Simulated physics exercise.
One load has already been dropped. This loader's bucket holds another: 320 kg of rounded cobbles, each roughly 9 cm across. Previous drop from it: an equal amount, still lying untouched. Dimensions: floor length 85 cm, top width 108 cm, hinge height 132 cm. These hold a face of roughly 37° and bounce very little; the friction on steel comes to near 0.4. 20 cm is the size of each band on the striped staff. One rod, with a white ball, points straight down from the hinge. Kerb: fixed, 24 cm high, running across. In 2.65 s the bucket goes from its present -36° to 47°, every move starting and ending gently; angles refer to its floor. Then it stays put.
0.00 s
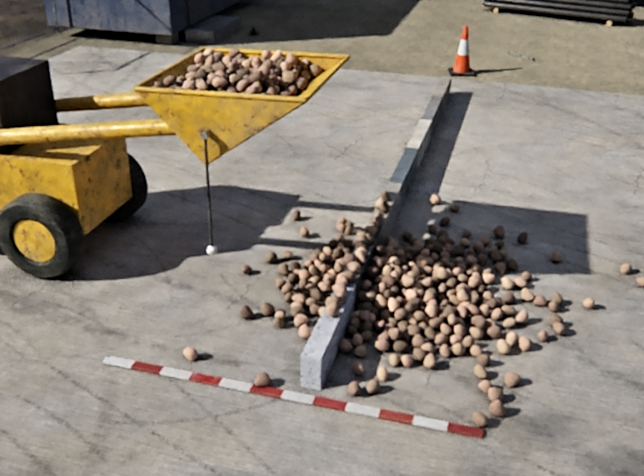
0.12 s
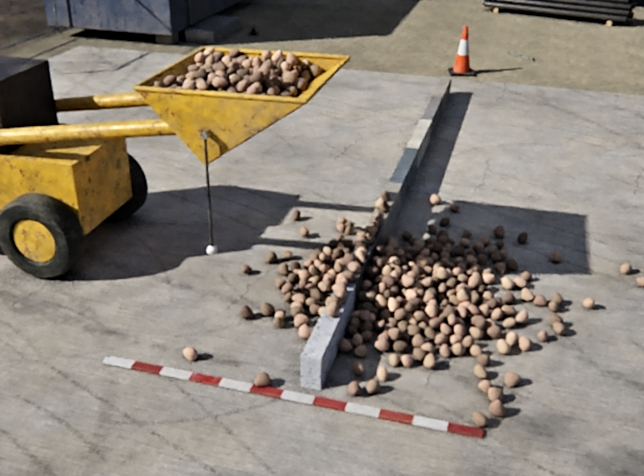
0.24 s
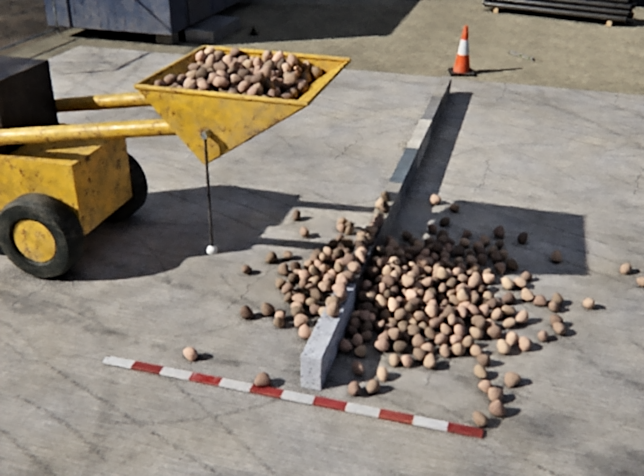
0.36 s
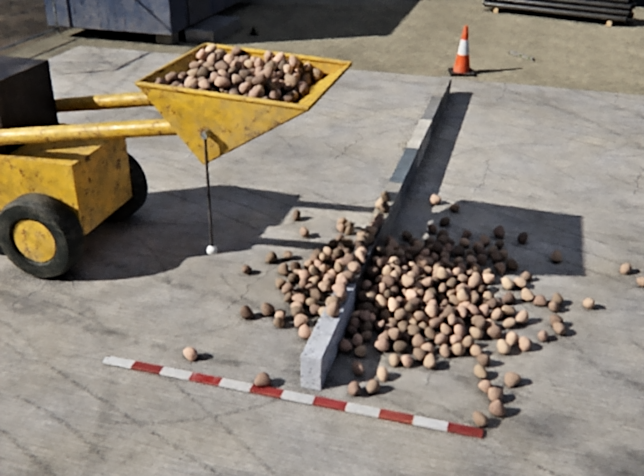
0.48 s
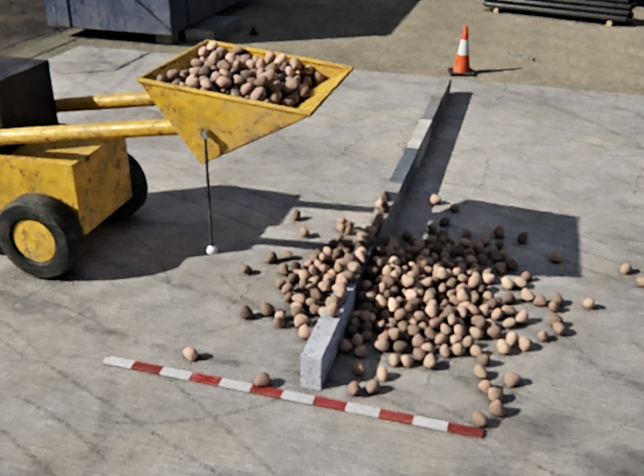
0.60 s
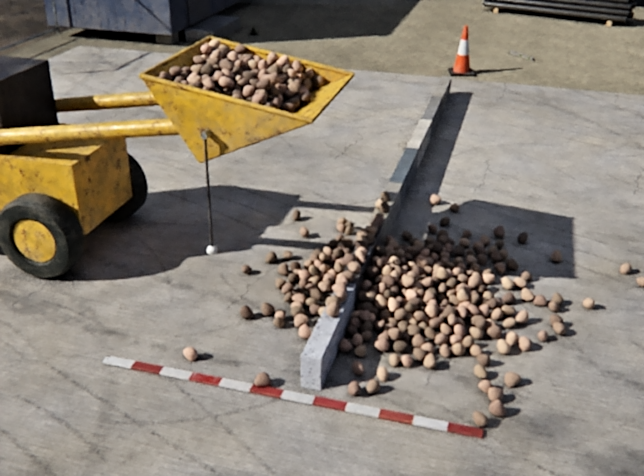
The video shows a yellow loader holding a bucket of rounded stones above paved ground, beside a pile scattered across a low kerb. The bucket, still at first, slowly tilts slightly down to the right, its stones shifting a little.
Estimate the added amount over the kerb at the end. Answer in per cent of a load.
Roughly 22 per cent of a load.
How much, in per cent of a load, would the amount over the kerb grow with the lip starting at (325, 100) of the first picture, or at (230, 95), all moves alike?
Close to 50 per cent, followed by close to 0 per cent.
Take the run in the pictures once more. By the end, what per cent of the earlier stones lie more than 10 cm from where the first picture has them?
Roughly 10 % of them.
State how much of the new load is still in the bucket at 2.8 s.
Close to 0 in a hundred is still held.
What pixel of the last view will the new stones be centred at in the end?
Their middle rests near (331, 269).
After 2.0 s the floor is at 34°; in per cent of one load, 77 in the bucket, 47 on this side of the kerb, 77 over the kerb; the foremost stones are at (608, 301).
After 2.8 s the floor is at 47°; in per cent of one load, 0 in the bucket, 102 on this side of the kerb, 98 over the kerb; the foremost stones are at (608, 301).
After 3.1 s the floor is at 47°; in per cent of one load, 0 in the bucket, 102 on this side of the kerb, 98 over the kerb; the foremost stones are at (608, 301).
After 5.7 s the floor is at 47°; in per cent of one load, 0 in the bucket, 102 on this side of the kerb, 98 over the kerb; the foremost stones are at (608, 301). Net gain over the kerb, 22.
